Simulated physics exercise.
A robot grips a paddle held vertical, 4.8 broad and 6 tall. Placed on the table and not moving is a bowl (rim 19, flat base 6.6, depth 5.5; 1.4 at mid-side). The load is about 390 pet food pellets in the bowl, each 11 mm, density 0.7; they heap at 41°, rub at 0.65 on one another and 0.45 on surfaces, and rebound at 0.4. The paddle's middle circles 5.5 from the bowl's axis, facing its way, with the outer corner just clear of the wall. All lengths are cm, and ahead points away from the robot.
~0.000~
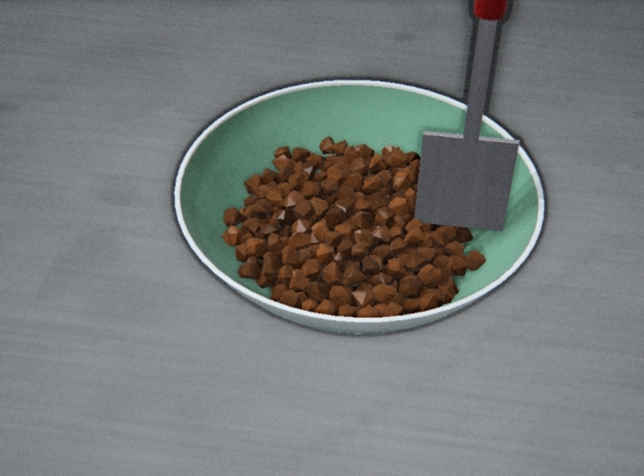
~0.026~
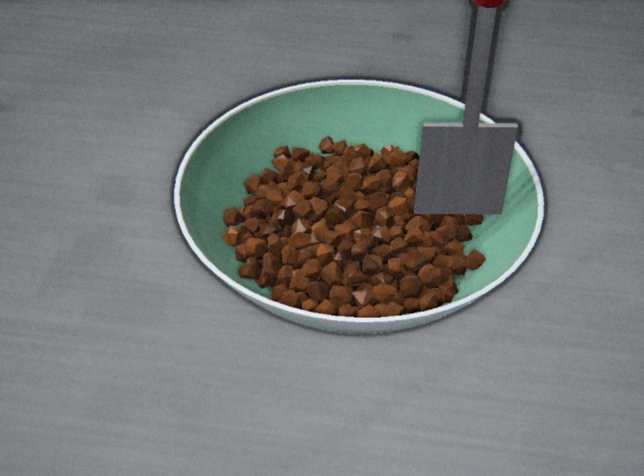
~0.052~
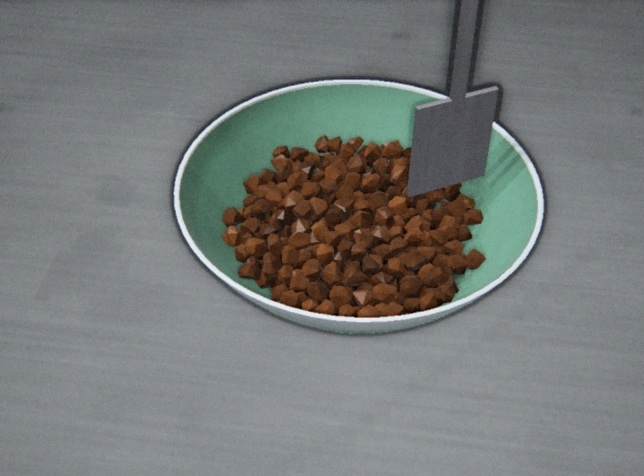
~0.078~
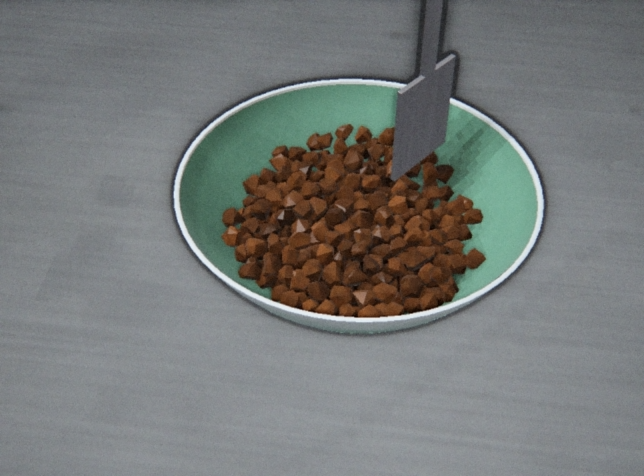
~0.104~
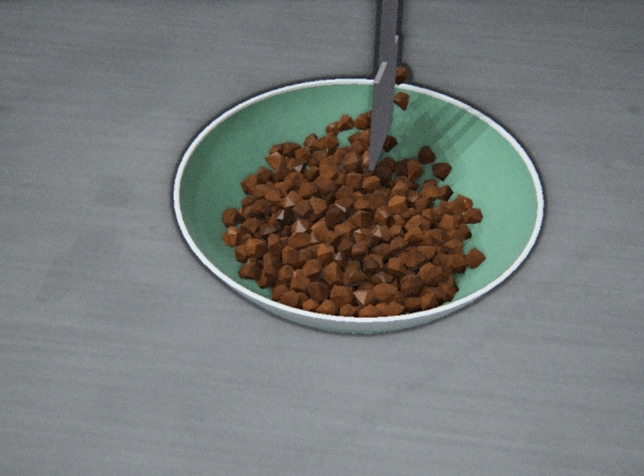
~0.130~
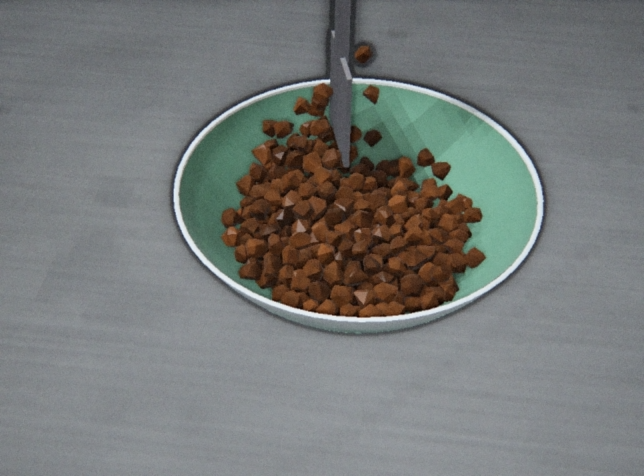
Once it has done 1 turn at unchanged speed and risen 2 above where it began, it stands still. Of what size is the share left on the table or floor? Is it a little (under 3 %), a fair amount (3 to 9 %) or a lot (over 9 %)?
A fair amount, 3 to 9 %.
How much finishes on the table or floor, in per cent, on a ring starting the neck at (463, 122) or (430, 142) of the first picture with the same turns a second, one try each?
First try about 15 per cent, second try about 30 per cent.
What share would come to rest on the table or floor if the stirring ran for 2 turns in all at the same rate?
I'd expect around 15 per cent.
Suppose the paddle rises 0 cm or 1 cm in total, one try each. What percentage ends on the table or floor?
First try about 25 per cent, second about 15 per cent.
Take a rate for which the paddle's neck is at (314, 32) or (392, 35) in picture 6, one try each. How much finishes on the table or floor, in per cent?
So, roughly 5 percent the first time and 5 percent the second.
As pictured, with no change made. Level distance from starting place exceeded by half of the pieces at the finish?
0 cm.
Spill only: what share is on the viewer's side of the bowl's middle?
About 90 per cent.
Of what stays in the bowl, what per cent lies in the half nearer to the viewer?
Close to 55 in a hundred.
After 0.23 s, 200° round, highest piece 8 above the table; 374 in the bowl, 12 in flight or on the tool.
After 0.32 s, 294° round, highest piece 7 above the table; 363 in the bowl, 11 on the table or floor, 12 in flight or on the tool.
After 0.57 s, 0° round, highest piece 5 above the table; 363 in the bowl, 23 on the table or floor.
After 1.27 s, 0° round, highest piece 5 above the table; 363 in the bowl, 23 on the table or floor.
In the end, 363 in the bowl, 23 on the table or floor. That is 6 % on the table or floor.
